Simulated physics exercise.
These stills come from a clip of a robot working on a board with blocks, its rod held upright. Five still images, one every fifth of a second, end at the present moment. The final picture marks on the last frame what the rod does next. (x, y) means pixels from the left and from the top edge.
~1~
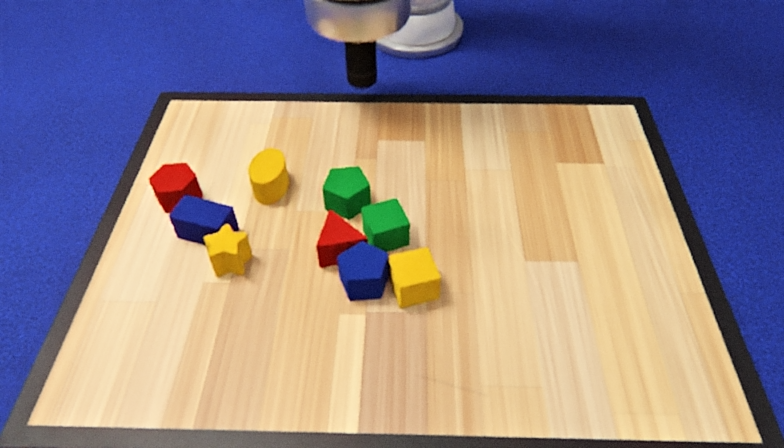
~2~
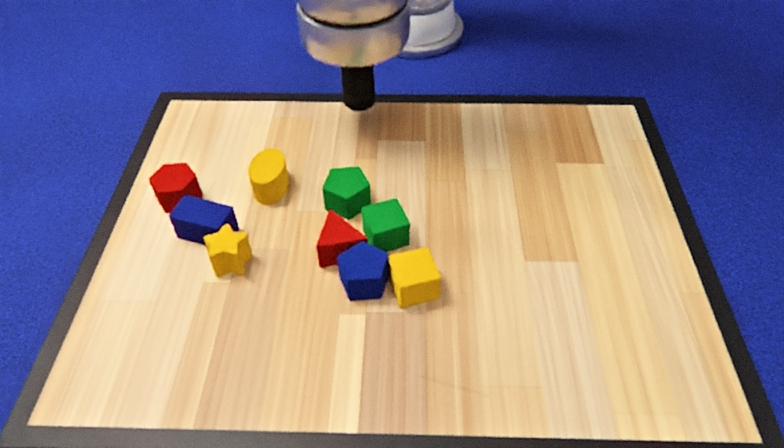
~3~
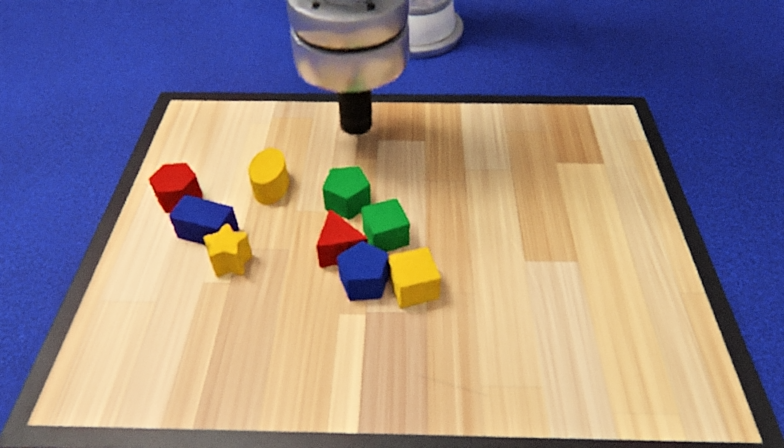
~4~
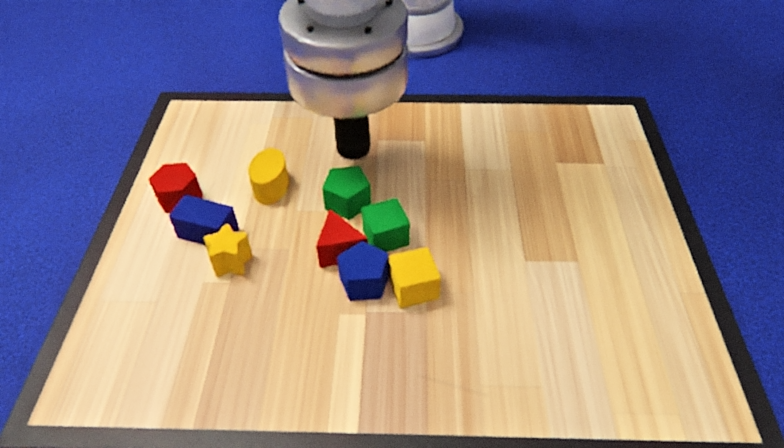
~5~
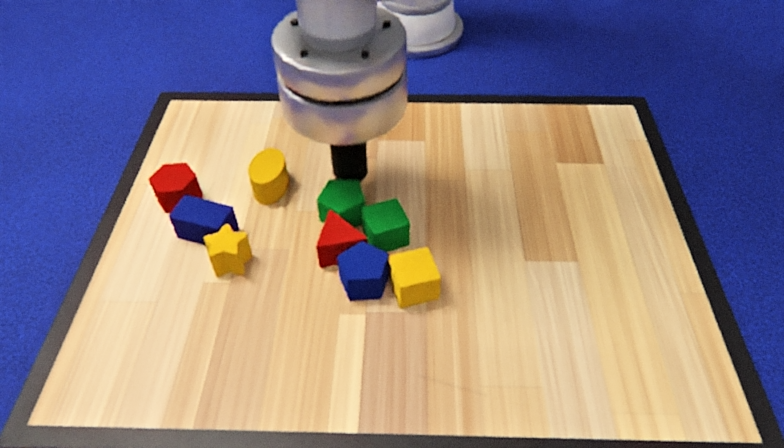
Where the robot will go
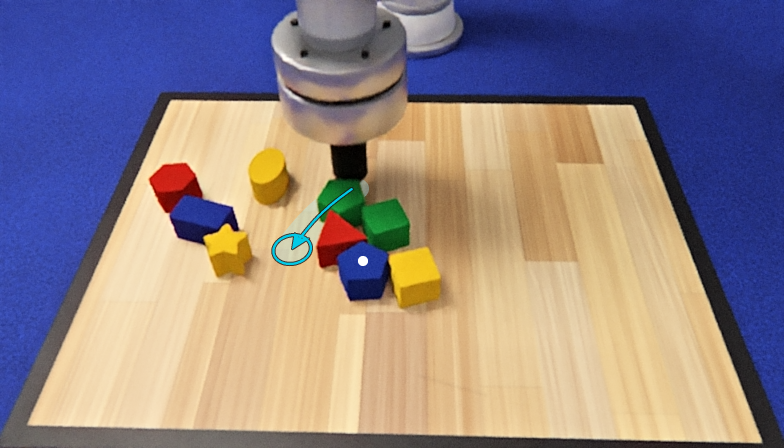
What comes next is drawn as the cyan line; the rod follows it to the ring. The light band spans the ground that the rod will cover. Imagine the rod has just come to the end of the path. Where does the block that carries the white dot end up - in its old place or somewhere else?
By the time the path is finished, it has moved at least a centimetre.
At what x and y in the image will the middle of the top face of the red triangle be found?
It is going to be at (324, 280).
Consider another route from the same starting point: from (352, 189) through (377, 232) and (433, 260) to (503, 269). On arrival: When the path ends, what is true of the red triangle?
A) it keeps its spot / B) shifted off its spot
Correct choice: B.
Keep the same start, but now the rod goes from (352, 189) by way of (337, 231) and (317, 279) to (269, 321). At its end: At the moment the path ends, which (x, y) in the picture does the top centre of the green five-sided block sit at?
In the picture, that point is around (257, 342).
The line goes from (352, 189) through (330, 206) and (310, 226) to (292, 249); the dot is on the blue five-sided block.
What follows on the original path. One third of the way, rod (327, 191); red triangle (331, 243), turned 30° anticlockwise; green five-sided block (329, 214), turned 25° anticlockwise.
Two thirds of the way, rod (306, 212); red triangle (324, 264), turned 50° anticlockwise; green five-sided block (318, 235), turned 45° anticlockwise; blue five-sided block (365, 269), turned 20° anticlockwise.
At the end, rod (289, 234); yellow star block unmoved; red triangle (324, 280), turned 65° anticlockwise; green five-sided block (315, 251), turned 60° anticlockwise; blue five-sided block (369, 273), turned 35° anticlockwise.
